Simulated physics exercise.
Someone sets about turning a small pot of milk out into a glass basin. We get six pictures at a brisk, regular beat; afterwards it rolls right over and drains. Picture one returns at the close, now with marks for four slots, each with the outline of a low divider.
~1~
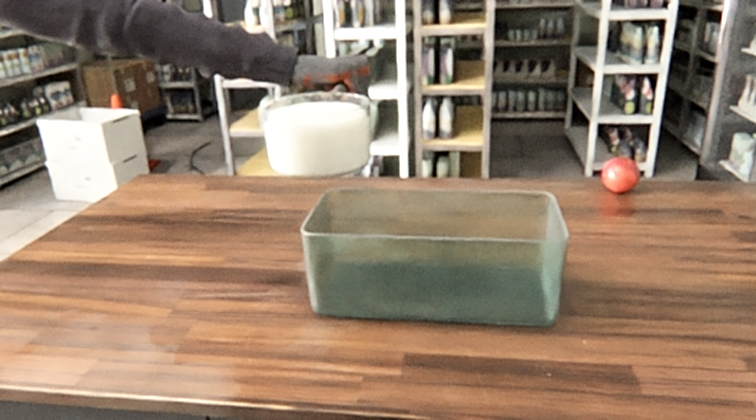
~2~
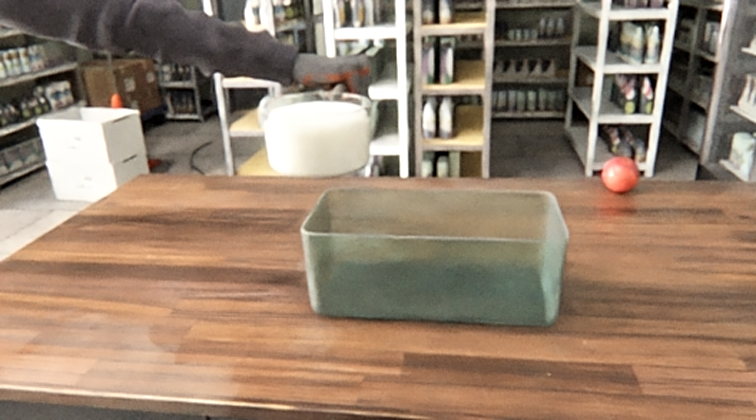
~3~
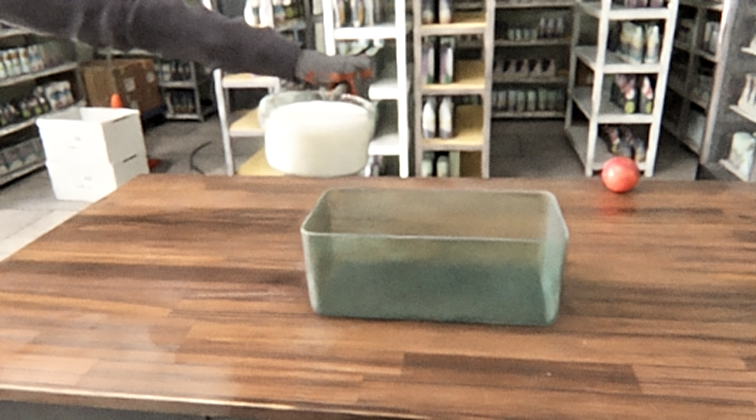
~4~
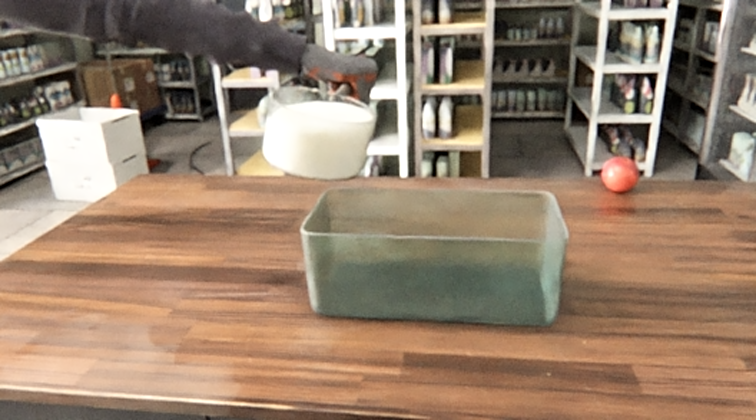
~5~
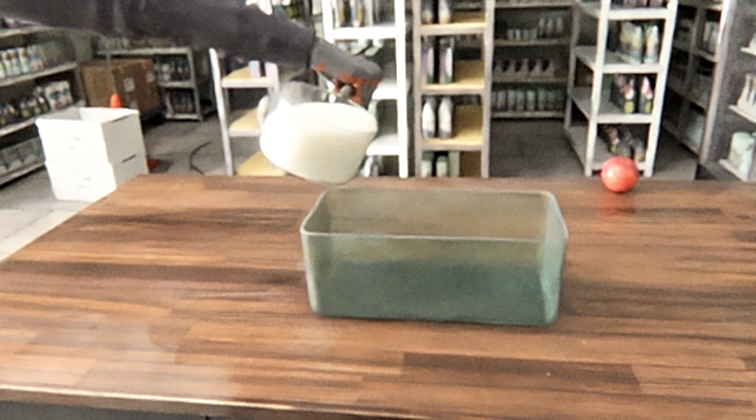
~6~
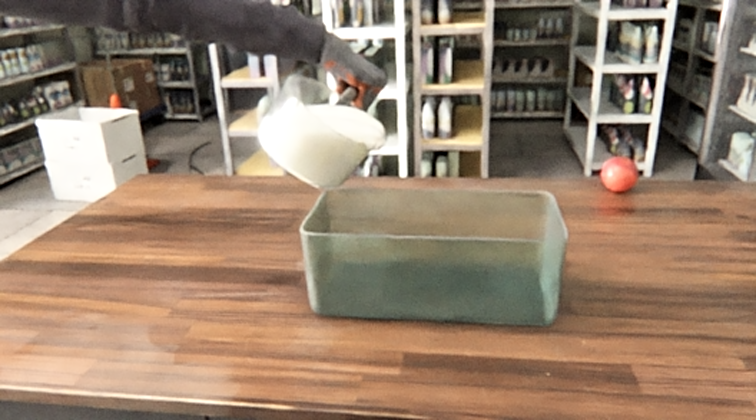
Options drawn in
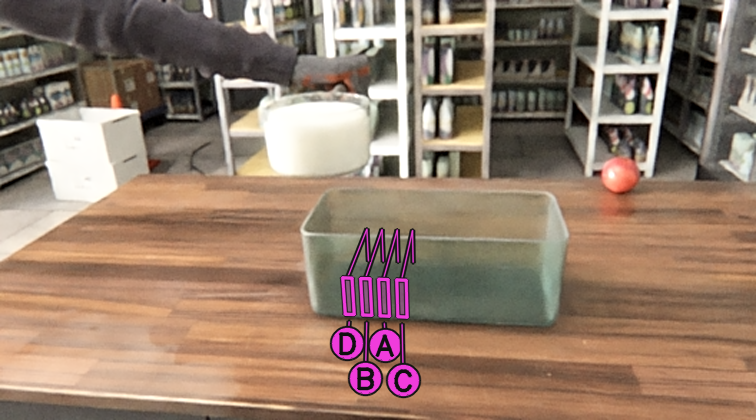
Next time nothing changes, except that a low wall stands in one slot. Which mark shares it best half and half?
C beats the others.
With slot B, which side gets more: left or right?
The right one.
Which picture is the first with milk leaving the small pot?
Picture 5.
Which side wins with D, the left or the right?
The right one.
On the marked copy, A at (384, 323); B at (366, 322); C at (402, 324); D at (349, 321).
Choosing A, about 29 % ends left of the wall and 70 % right of it.
Choosing B, about 12 % ends left of the wall and 87 % right of it.
Choosing C, about 50 % ends left of the wall and 49 % right of it.
Choosing D, about 3 % ends left of the wall and 96 % right of it.
